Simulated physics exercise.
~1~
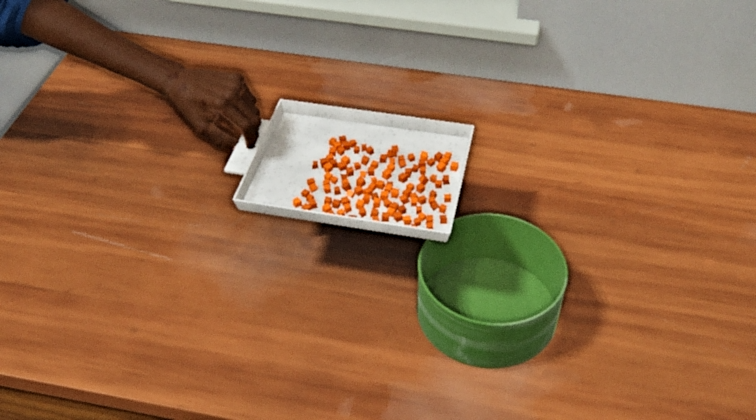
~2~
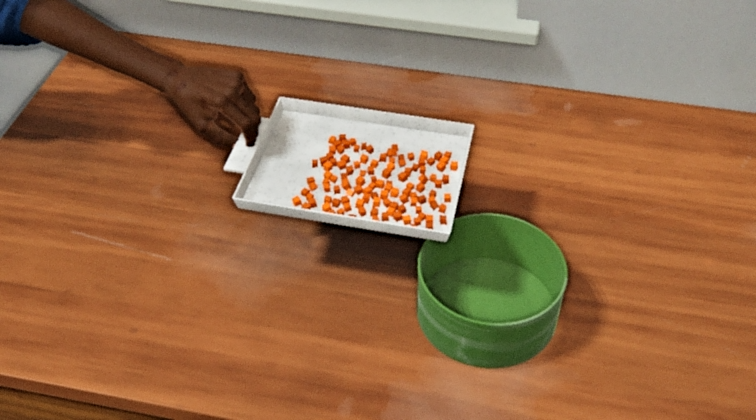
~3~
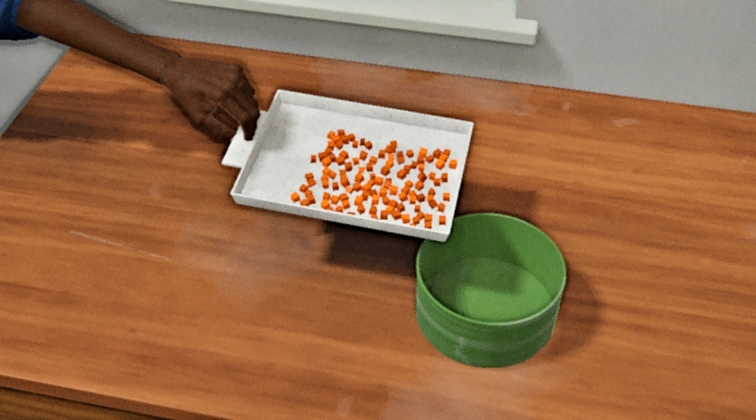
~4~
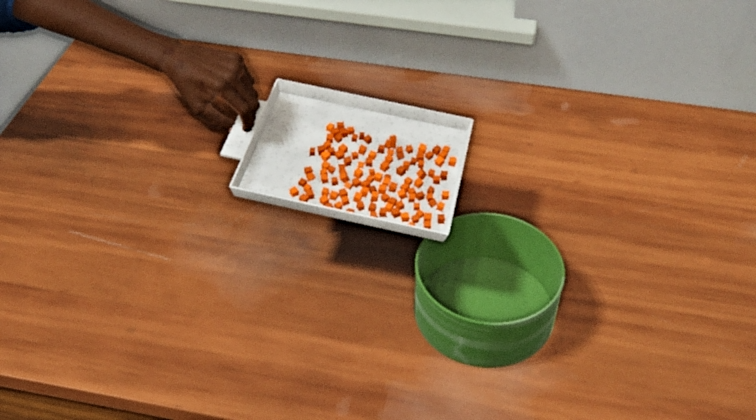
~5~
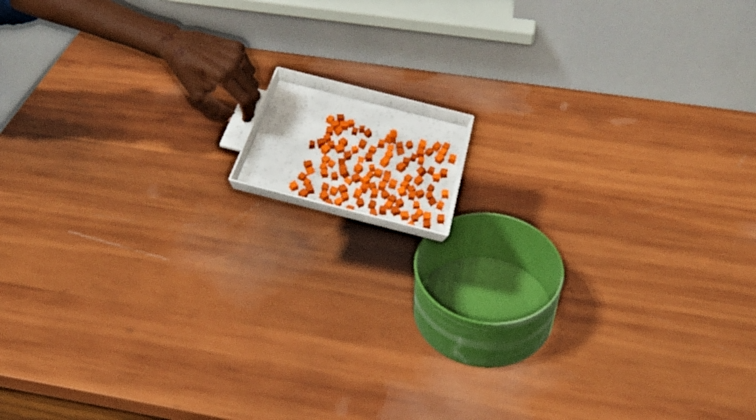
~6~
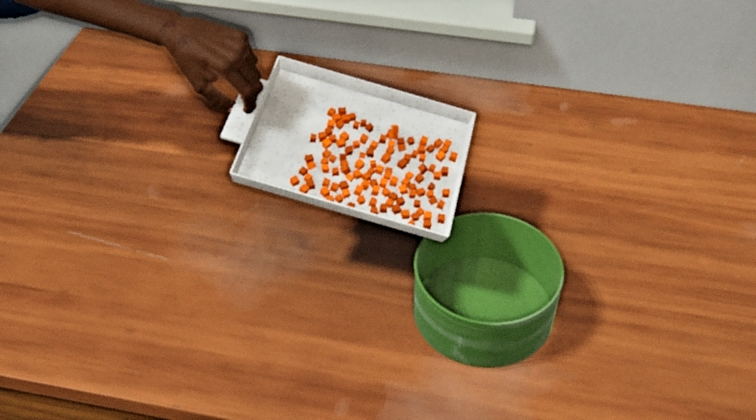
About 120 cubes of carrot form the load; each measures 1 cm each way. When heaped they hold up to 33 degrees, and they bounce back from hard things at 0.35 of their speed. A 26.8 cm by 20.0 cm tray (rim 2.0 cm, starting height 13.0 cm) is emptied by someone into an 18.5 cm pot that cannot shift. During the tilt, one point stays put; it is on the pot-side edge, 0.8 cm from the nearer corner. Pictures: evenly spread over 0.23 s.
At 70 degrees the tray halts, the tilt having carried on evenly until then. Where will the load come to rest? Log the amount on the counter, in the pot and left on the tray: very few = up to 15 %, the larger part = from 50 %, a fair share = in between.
Log: Counter = very few; pot = a fair share; left on the tray = the larger part.
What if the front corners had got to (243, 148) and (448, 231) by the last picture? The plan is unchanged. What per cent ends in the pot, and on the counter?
Per cent by place - pot 20, counter 30.
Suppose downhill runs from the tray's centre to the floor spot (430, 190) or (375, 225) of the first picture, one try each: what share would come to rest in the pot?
First try: About 20 percent; second try: About 5 percent.
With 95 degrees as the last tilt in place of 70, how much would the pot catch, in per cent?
It would land at about 100 percent.
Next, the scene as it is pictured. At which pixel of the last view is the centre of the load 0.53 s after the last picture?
(438, 190) or thereabouts.
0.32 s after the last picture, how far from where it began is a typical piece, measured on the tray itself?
Roughly 2 cm.
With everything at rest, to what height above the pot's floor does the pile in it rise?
It stands at some 1.0 cm.
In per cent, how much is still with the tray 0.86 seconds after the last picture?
Value: About 75%.
Then, 0.32 s after the last picture, tilt 42 degrees; the tray holds 100 %, the pot 0 %.
Then, 0.53 s after the last picture, tilt 59 degrees; the tray holds 100 %, the pot 0 %.
Then, 0.86 s after the last picture, tilt 70 degrees; the tray holds 75 %, the pot 25 %.
In the end, counter 0 %, pot 40 %, tray 60 %.
